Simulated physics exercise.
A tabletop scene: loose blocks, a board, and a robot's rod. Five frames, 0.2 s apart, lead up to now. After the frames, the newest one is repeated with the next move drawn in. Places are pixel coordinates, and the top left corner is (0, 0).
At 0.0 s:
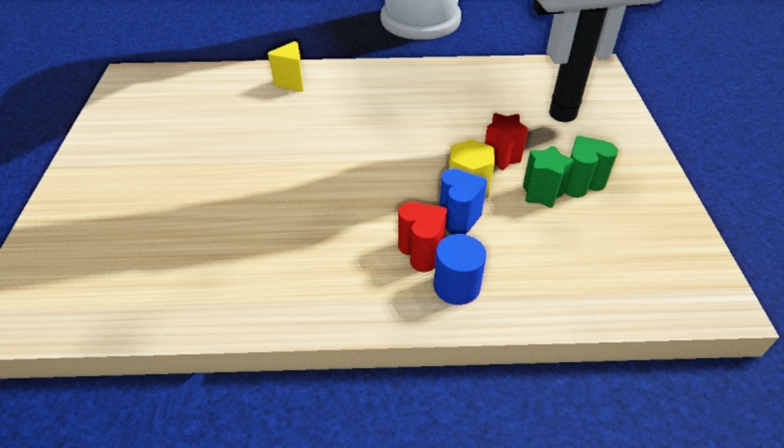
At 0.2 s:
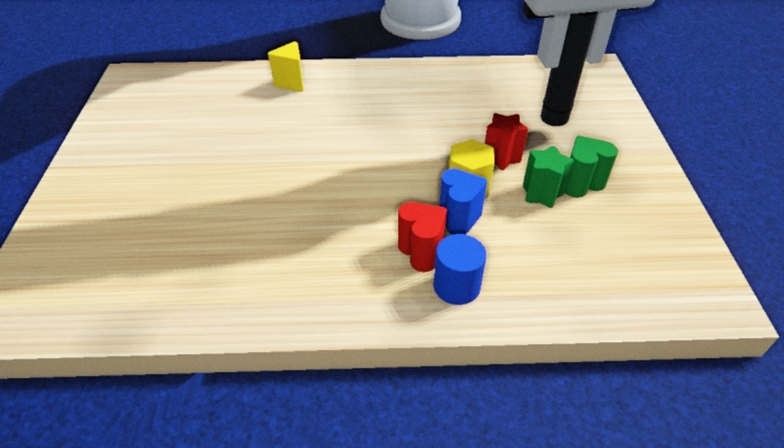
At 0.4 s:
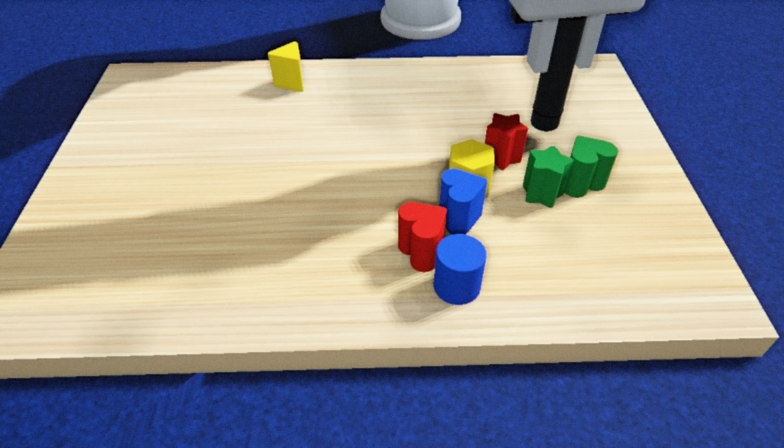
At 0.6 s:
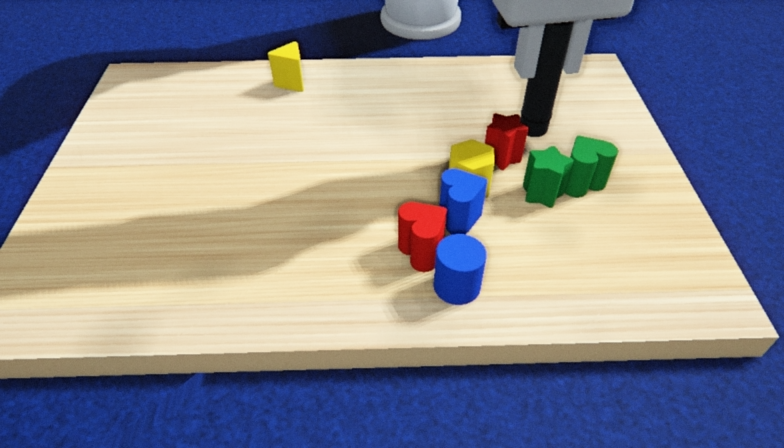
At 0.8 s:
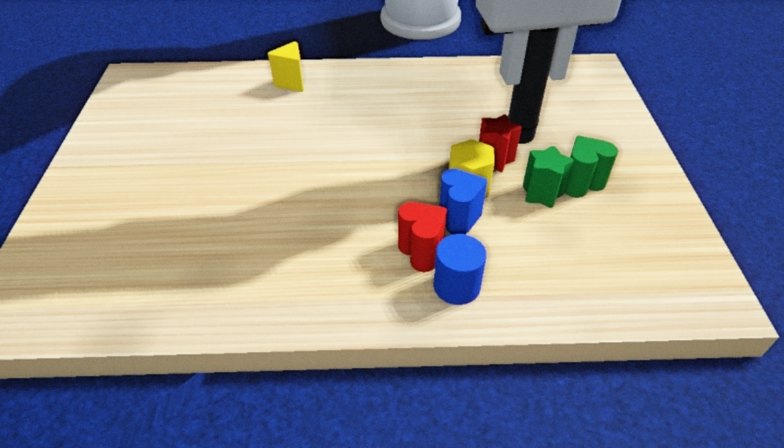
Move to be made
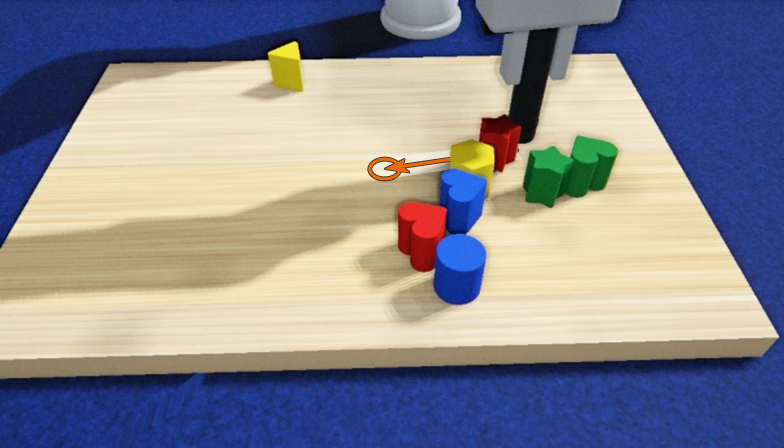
At the start, a robot's dark rod hovers over a wooden board, behind a cluster of red, yellow, blue and green blocks, with a yellow triangular block off to the left. The rod moves steadily left and toward the viewer, then nudges the red star slightly left while the other blocks stay still.
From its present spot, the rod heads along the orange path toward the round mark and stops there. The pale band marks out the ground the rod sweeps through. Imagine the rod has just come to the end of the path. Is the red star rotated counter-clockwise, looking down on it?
Yes - that is the case.
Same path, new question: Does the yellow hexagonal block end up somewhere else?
Yes, that is what happens.
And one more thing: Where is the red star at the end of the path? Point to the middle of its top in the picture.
So, by the moment the path ends, you'll find the top centre of the red star at (395, 157).
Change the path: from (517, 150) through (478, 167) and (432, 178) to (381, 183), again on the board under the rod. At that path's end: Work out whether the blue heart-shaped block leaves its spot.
The result: It moves.
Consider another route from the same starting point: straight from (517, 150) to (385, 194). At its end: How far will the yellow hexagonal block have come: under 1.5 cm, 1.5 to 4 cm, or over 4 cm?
It gets moved over 4 cm.
The line goes from (517, 150) to (385, 169).
What follows on the original path. One third of the way, rod at (475, 142); blue heart-shaped block at (461, 188); yellow hexagonal block at (461, 160), turned 15° anticlockwise; red star at (457, 136), turned 20° anticlockwise.
Two thirds of the way, rod at (430, 148); blue heart-shaped block at (459, 197), turned 25° anticlockwise; yellow hexagonal block at (441, 169), turned 45° anticlockwise; red star at (417, 148), turned 55° anticlockwise.
At the end, rod at (385, 155); blue heart-shaped block at (460, 197), turned 25° anticlockwise; yellow hexagonal block at (438, 169), turned 55° anticlockwise; red star at (395, 157), turned 120° anticlockwise; green star unmoved.
